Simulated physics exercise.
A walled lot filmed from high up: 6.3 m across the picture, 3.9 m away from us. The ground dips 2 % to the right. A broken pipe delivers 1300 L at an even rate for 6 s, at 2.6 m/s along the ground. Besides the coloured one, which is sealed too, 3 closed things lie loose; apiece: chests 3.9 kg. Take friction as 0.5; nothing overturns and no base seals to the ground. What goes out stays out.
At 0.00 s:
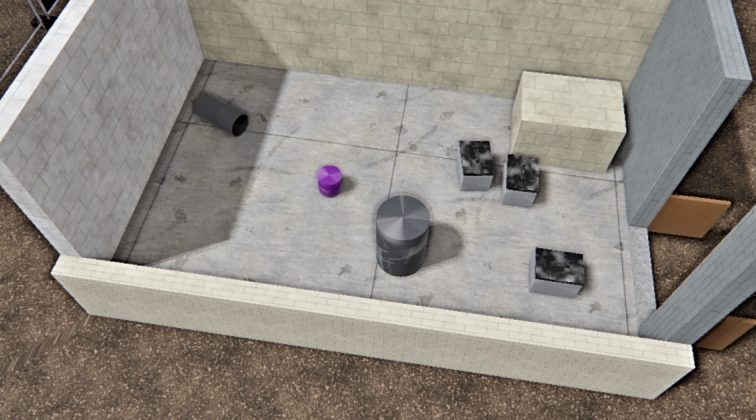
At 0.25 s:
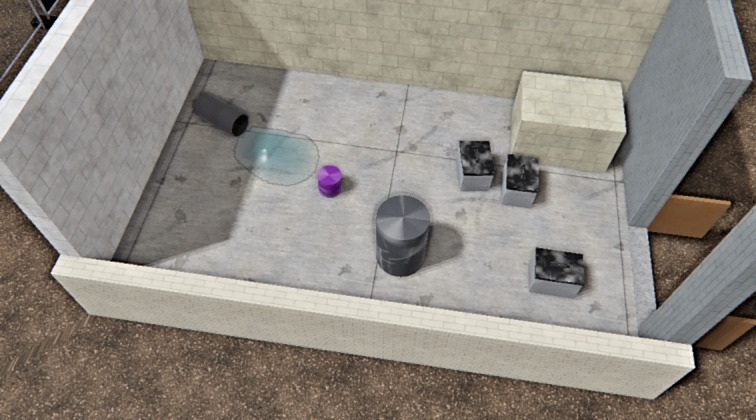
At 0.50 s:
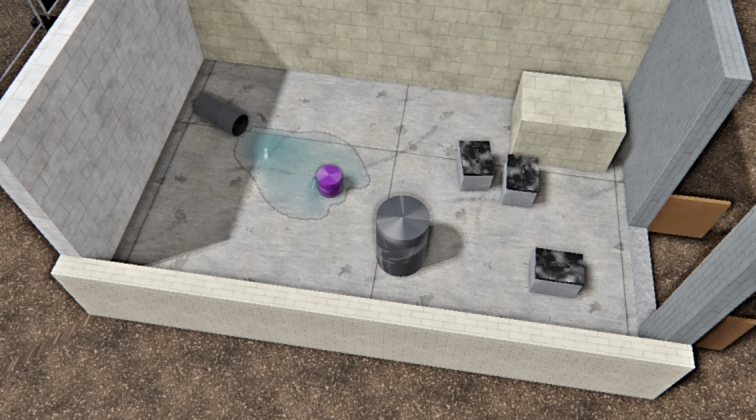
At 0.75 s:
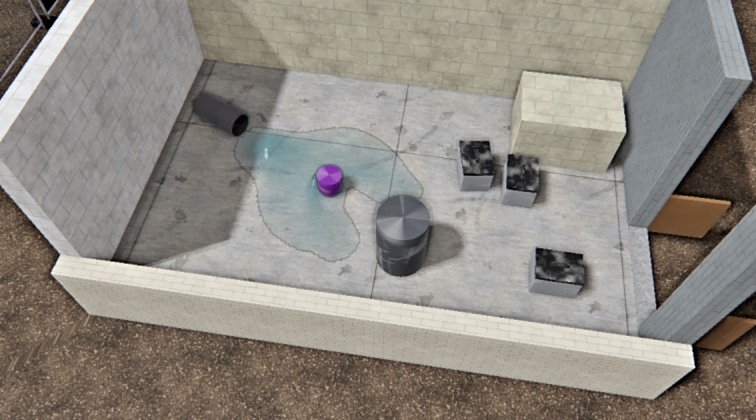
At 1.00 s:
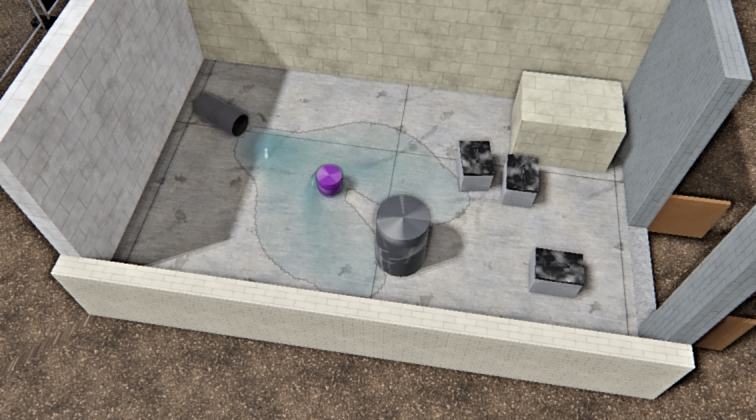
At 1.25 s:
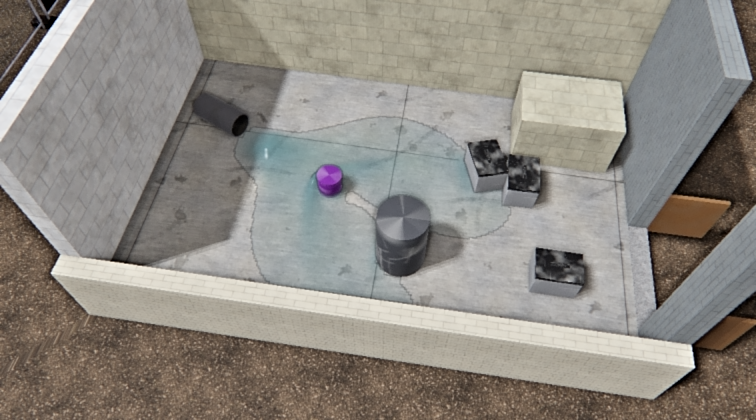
Water spreading from a dark pipe across a walled lot, surrounding a still purple pail, then slightly shifting one dark-topped block.
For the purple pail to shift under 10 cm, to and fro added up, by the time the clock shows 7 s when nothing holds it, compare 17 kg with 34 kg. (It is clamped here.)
For it, only the larger load is enough.
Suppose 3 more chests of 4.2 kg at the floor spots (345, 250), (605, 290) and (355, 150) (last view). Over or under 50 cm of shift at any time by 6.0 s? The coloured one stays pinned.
In turn: Over, past it, more.
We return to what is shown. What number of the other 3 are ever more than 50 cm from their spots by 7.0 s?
That makes 3.
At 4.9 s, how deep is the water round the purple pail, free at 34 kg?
Roughly 10 cm.
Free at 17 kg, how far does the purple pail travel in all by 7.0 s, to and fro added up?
Some 200 cm in all.
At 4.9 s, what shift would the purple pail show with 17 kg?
About 150 cm.
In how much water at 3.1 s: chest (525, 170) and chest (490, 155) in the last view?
About 5 and 4 cm.
After 1.8 s the purple pail would be 64 cm from its start with 17 kg and 0 cm from its start with 34 kg; 9 cm of water round it then.
After 3.1 s the purple pail would be 96 cm from its start with 17 kg and 0 cm from its start with 34 kg; 10 cm of water round it then.
After 4.9 s the purple pail would be 155 cm from its start with 17 kg and 0 cm from its start with 34 kg; 10 cm of water round it then.
After 7.0 s the purple pail would be 180 cm from its start with 17 kg and 0 cm from its start with 34 kg; 2 cm of water round it then.
